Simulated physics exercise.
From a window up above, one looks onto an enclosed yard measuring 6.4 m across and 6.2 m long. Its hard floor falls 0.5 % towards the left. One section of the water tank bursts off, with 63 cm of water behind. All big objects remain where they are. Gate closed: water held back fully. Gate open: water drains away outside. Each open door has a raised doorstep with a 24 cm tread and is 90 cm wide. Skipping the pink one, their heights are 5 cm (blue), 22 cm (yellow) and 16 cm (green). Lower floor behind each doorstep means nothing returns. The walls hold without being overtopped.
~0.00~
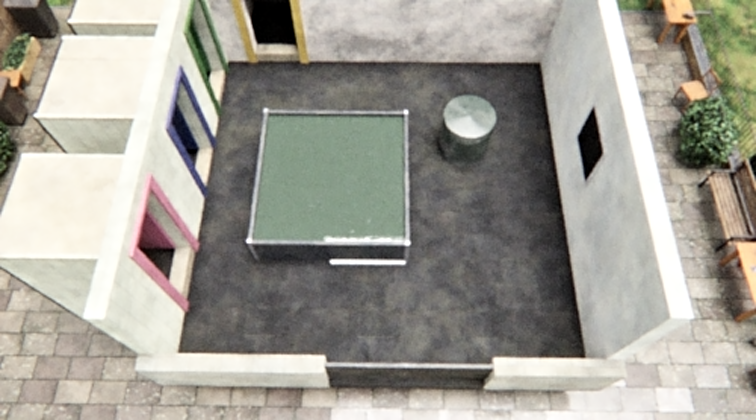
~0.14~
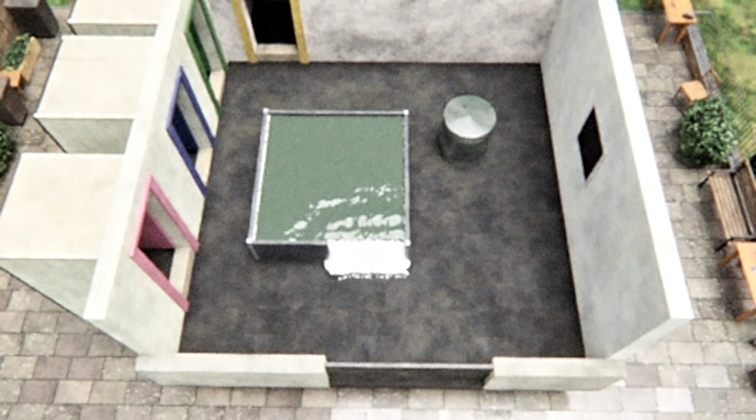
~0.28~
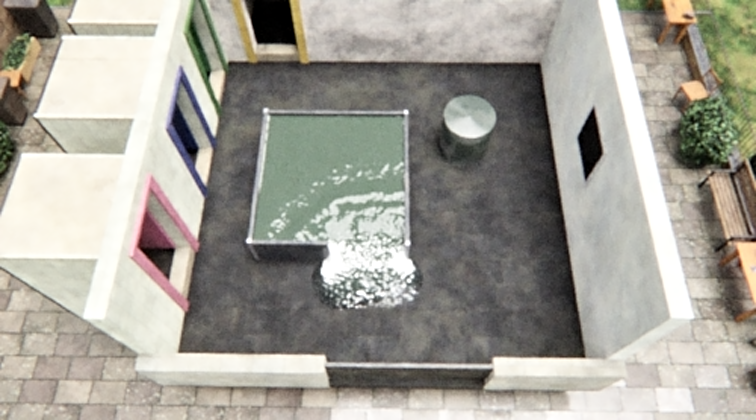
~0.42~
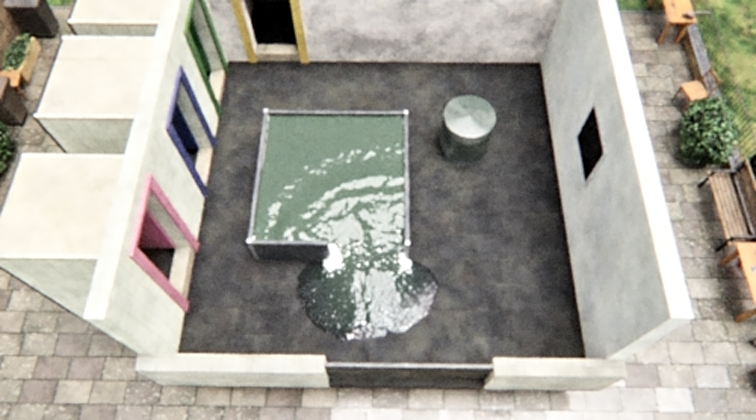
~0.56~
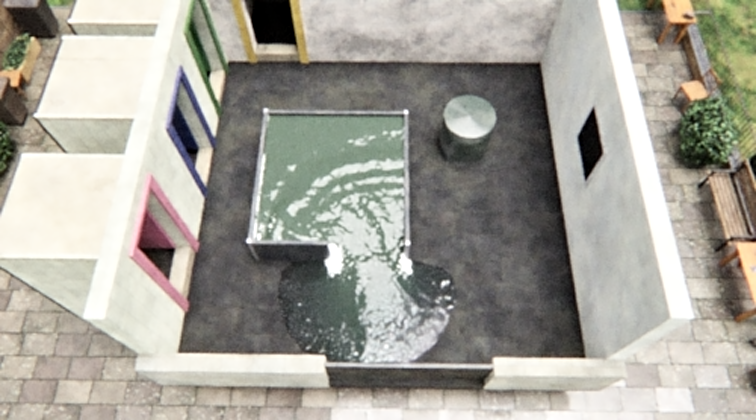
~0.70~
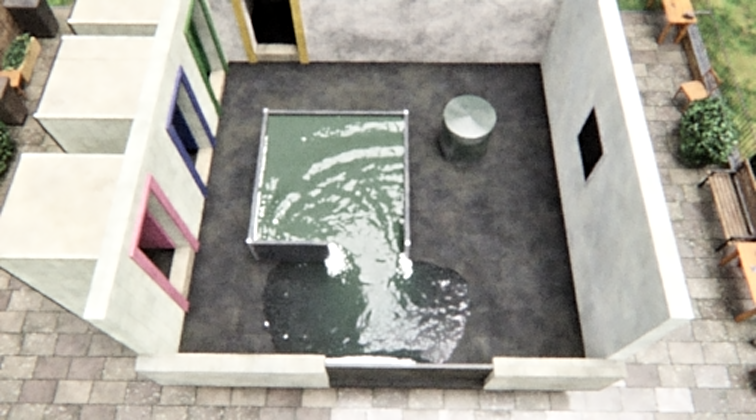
A square water tank bursts open at its front, and water spreads across the dark floor.
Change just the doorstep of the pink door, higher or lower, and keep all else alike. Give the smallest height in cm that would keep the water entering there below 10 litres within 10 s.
Roughly 15 cm.
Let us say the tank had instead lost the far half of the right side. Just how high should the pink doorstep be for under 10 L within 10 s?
It should stand roughly 16 cm high.
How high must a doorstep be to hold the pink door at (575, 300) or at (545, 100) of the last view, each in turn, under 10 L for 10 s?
You'd want about 25 cm there first, then about 11.5 cm.
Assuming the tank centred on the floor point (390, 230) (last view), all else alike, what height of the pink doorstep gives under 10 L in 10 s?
Some 19 cm.
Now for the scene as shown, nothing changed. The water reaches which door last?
Final door: Yellow.
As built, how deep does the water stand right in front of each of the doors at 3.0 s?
In cm: Pink 18, blue 1, yellow 0, green 0.
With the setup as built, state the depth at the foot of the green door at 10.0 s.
18.0 cm.
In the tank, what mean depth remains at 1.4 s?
I'd put it at some 49 centimetres on average.
After 1.4 s water covers 20 % of the floor, deepest (42 cm) near (373, 368); it has not reached the pink door.
After 3.0 s water covers 40 % of the floor, deepest (37 cm) near (559, 370); 18 cm at the pink door, 0 litres in over its 26 cm doorstep.
After 10.0 s water covers 100 % of the floor, deepest (20 cm) near (219, 120); 9 cm at the pink door, 0 litres in over its 26 cm doorstep.
At the pink door as built, the water arrived by 2.2 s and peaked near 18 cm at 3.0 s.
Run again over the same 10 s with other heights there, 29 litres in over 12 cm, 5 litres over 16.5 cm. The limit of 10 litres is kept from about 15 cm up.
